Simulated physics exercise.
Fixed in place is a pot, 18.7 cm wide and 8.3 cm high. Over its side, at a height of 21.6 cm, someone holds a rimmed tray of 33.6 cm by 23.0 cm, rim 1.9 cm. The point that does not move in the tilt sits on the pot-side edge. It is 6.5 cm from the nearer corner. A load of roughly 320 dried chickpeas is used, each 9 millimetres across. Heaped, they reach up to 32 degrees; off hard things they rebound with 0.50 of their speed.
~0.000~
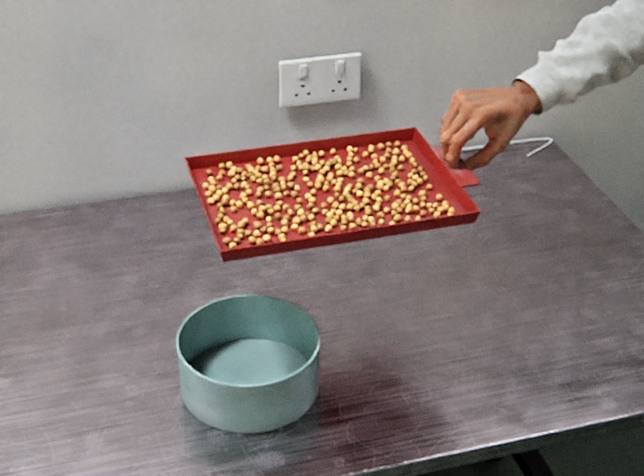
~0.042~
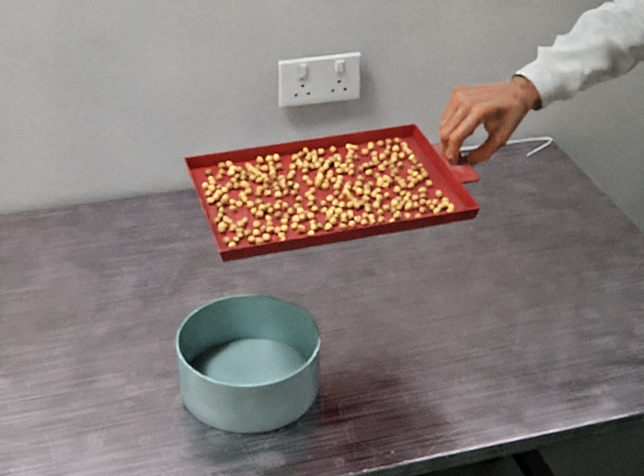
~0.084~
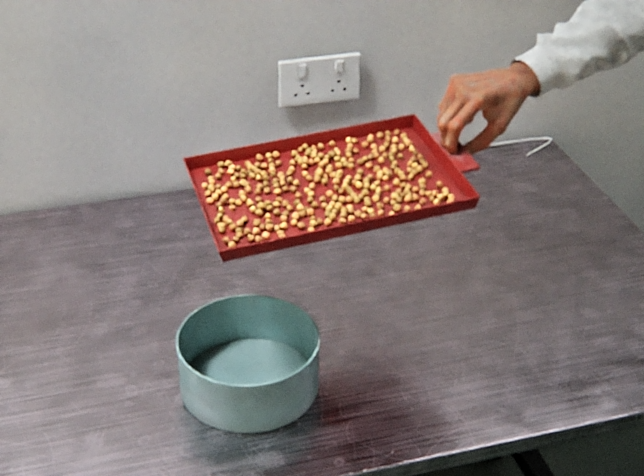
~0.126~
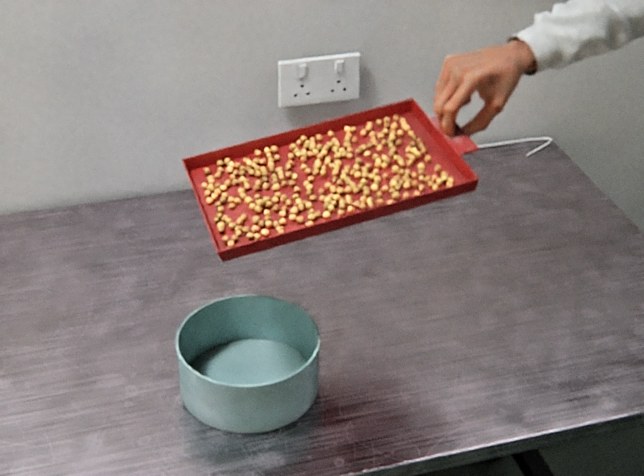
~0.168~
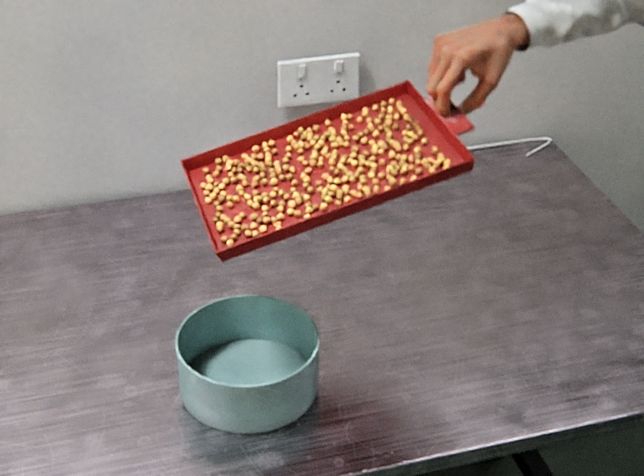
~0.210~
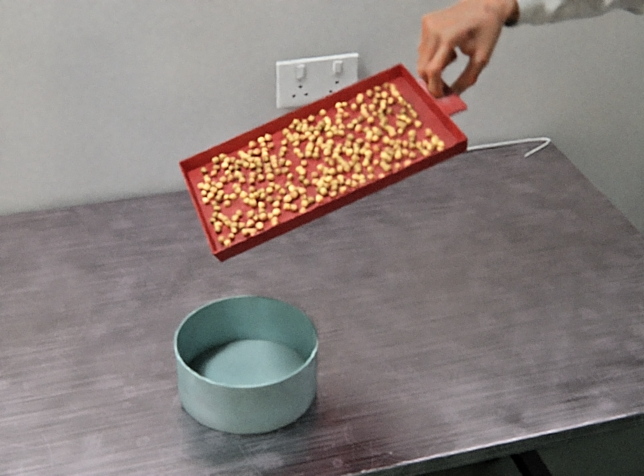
A red tray of yellow chickpeas tilts as a hand raises its right end.
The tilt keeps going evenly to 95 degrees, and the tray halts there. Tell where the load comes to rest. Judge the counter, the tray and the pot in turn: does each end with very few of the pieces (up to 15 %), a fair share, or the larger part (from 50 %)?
Counter: The larger part. Tray: Very few. Pot: Very few.
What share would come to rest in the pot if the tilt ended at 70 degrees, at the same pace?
That would give about 0 per cent.
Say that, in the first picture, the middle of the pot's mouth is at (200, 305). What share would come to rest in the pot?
Roughly 50 percent would end up there.
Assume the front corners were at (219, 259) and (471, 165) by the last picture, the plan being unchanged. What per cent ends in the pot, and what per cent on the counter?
In the pot: 65 per cent; on the counter: 35 per cent.
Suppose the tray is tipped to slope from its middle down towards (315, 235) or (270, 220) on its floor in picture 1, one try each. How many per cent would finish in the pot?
First try: About 80 percent; second try: About 40 percent.
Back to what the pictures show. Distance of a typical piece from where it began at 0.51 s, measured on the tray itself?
By then it sits near 8 cm from where it began.
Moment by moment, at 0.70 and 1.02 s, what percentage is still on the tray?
About 75, 15.
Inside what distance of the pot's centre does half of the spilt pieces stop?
Close to 22 cm, give or take.
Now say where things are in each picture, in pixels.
The first frame shows tray tilt 0 degrees, front corners at (223, 249) and (476, 210); middle of the pieces at (326, 189); pot at (249, 338).
The second frame shows tray tilt 1 degrees, front corners at (223, 249) and (476, 206); middle of the pieces at (326, 187).
The third frame shows tray tilt 4 degrees, front corners at (222, 249) and (476, 195), lowest corner left back; middle of the pieces at (325, 182).
The fourth frame shows tray tilt 8 degrees, front corners at (220, 249) and (474, 178), lowest corner left back; middle of the pieces at (324, 174).
The fifth frame shows tray tilt 14 degrees, front corners at (218, 249) and (470, 158), lowest corner left back; middle of the pieces at (321, 165).
The sixth frame shows tray tilt 19 degrees, front corners at (216, 250) and (463, 138), lowest corner left back; middle of the pieces at (316, 156); pot at (247, 339). Its pace works out near 125 degrees a second.
Then, at 0.51 s, tilt 57 degrees; the tray holds 100 %, the pot 0 %.
Then, at 0.70 s, tilt 81 degrees; the tray holds 75 %, the pot 0 %.
Then, at 1.02 s, tilt 95 degrees; the tray holds 15 %, the pot 0 %.
At rest (1.9 s), counter 95 %, tray 0 %, pot 5 %.
